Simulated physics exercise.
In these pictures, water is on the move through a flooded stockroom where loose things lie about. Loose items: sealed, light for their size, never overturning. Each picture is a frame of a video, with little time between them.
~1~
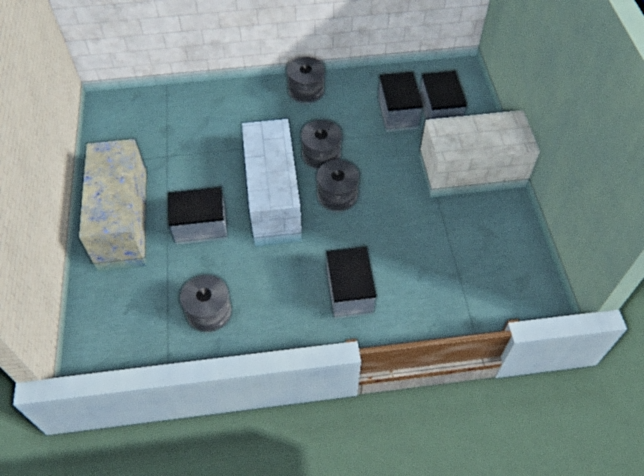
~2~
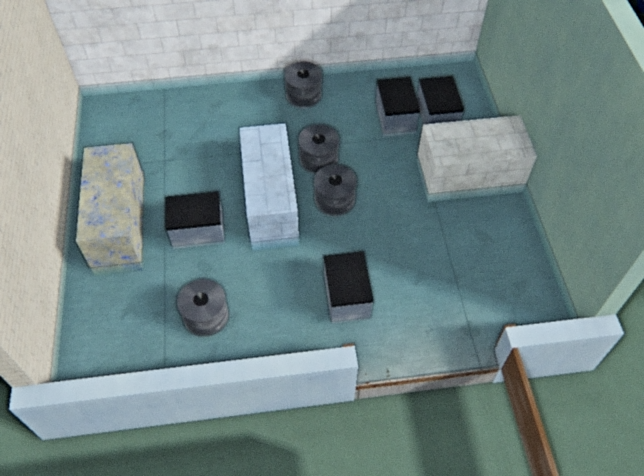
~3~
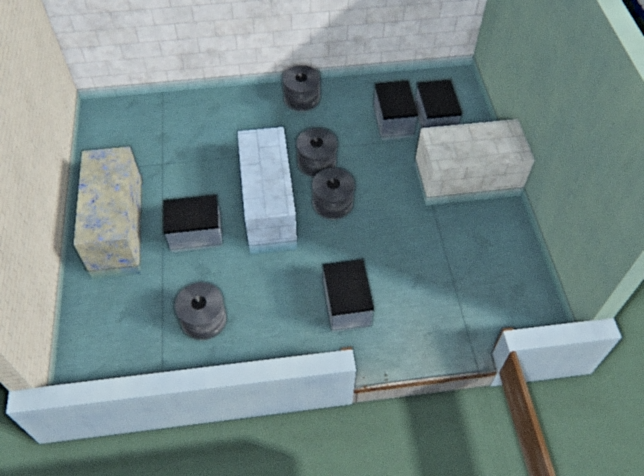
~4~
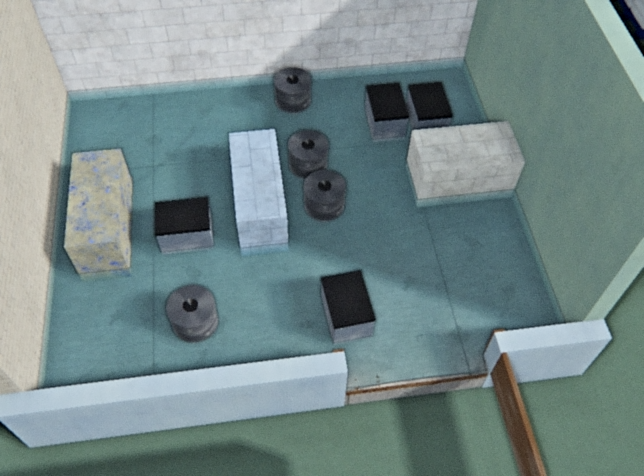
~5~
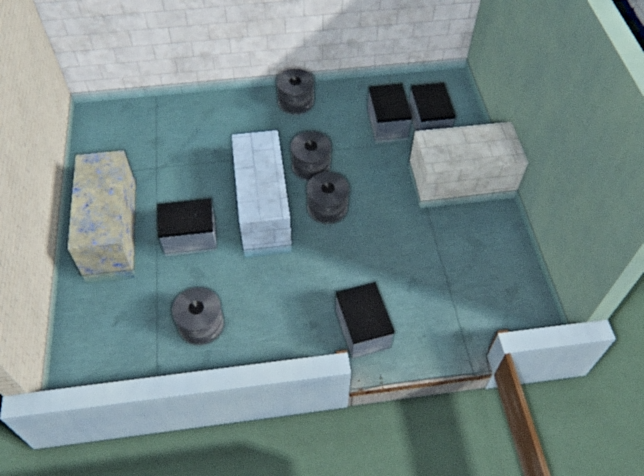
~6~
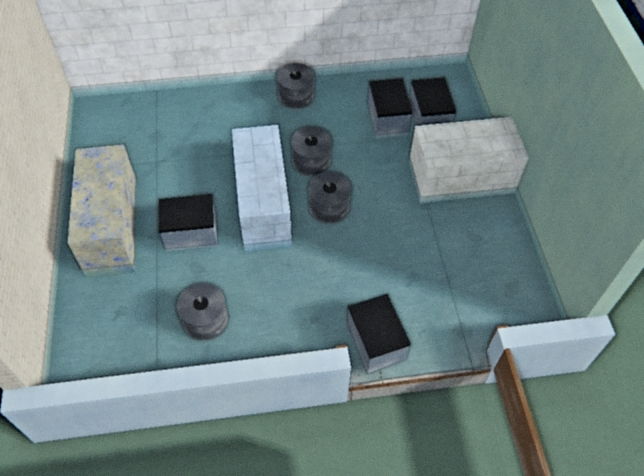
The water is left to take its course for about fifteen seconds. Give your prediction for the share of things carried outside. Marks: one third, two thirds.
Honestly, the part swept out lands in the top band of thirds.
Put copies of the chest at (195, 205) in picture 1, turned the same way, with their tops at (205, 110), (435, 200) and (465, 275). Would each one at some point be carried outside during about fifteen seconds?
Outcomes in turn are not expelled, expelled, expelled.
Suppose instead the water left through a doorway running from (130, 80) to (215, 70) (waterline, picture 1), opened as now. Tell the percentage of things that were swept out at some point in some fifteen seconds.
That comes out at 40 in a hundred.
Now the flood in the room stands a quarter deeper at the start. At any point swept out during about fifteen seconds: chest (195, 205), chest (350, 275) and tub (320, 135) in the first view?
Respectively: Exited / exited / exited.
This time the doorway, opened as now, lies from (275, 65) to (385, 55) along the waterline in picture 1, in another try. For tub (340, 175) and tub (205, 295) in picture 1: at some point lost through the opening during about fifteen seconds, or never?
First object: Carried off; second object: Never leaves.
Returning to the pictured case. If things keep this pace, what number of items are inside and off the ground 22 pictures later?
That adds up to 4.
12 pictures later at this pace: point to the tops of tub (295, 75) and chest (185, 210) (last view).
Expect them at roughly (317, 99) and roughly (264, 275).
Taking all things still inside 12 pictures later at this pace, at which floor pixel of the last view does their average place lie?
(355, 235).
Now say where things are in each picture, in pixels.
A chest at (351, 273), afloat; a tub at (204, 295) floats; 0 of 8 have shifted, in the first frame.
A chest at (348, 277), afloat; a tub at (201, 300), afloat; 0 of 8 have shifted, in the second frame.
A chest at (348, 285), afloat, close to its start; a tub at (199, 303) floats; 0 of 8 have shifted, in the third frame.
A chest at (348, 298), afloat, close to its start; a tub at (191, 306), afloat; 1 of 8 have shifted, in the fourth frame.
A chest at (365, 311) floats, a stride from its start; a tub at (196, 308), afloat; 1 of 8 have shifted, in the fifth frame.
A chest at (379, 324) floats, a stride from its start; a tub at (201, 304) floats, close to its start; 3 of 8 have shifted, in the sixth frame.
A moment on, 1 of 8 are out; 7 afloat.
Next, 1 of 8 are out; 7 afloat.
Later, 4 of 8 are out; 4 afloat.
In the end, 6 of 8 are out; 2 afloat.
